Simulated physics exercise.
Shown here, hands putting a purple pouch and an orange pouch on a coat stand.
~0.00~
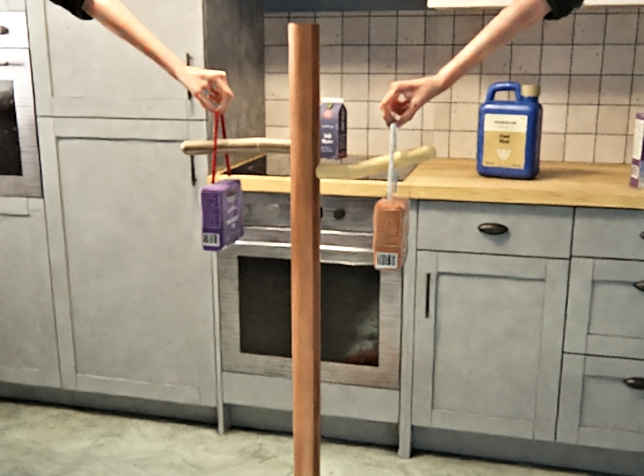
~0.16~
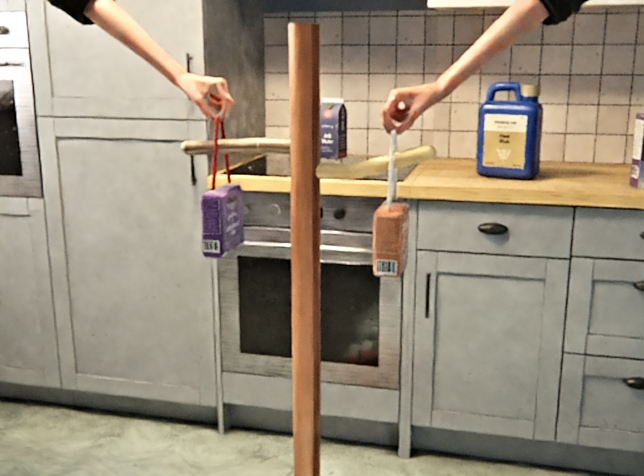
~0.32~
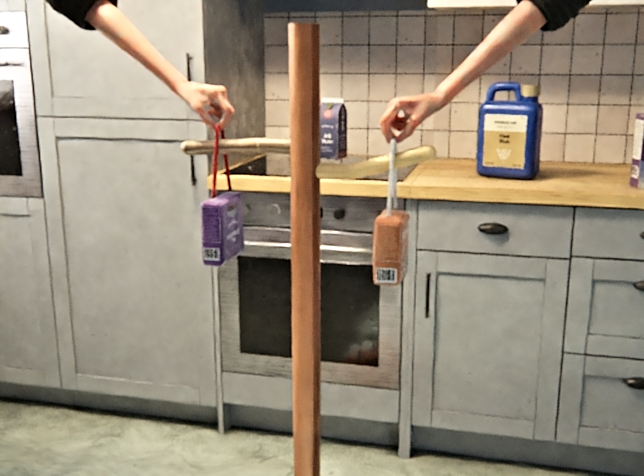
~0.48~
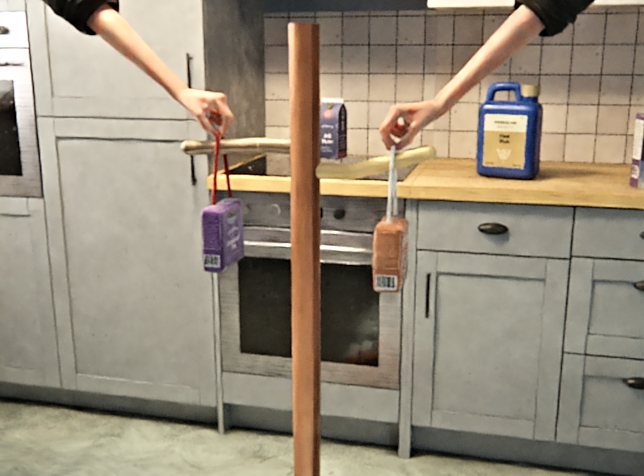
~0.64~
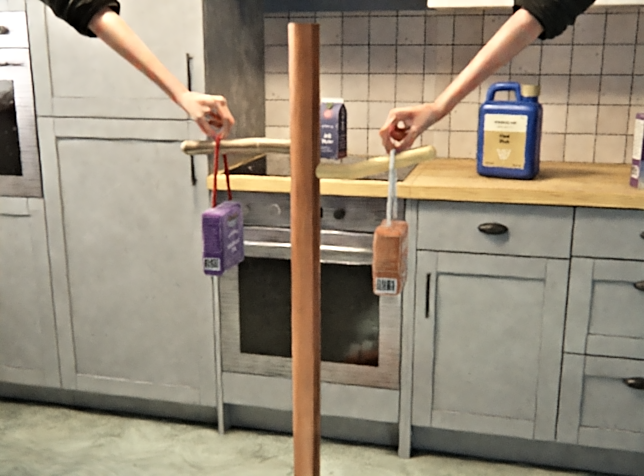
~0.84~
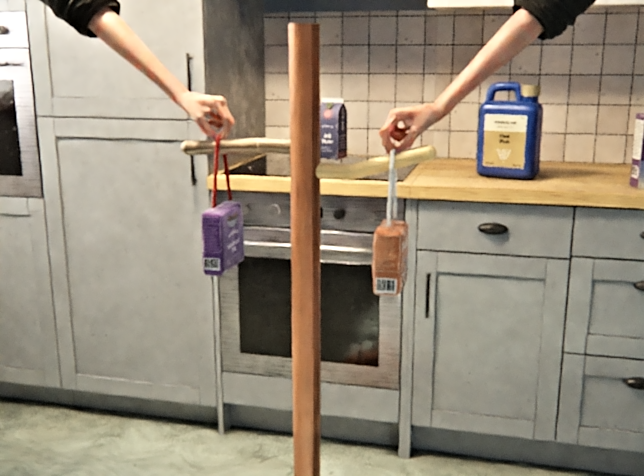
Two hands held a purple pouch and an orange pouch by their loops at a wooden coat stand in a kitchen, lowered them slightly together, then kept them almost still, still gripping the loops.
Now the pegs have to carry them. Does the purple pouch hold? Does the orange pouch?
In the end the purple pouch remains on its peg and the orange pouch stays hanging.
After 1.12 s, purple pouch still up near (223, 239); orange pouch still up near (390, 259).
After 1.46 s, purple pouch still up near (221, 239); orange pouch still up near (384, 260).
In the end, purple pouch still up near (221, 239); orange pouch still up near (382, 261). The purple pouch stays hanging and the orange pouch holds on.
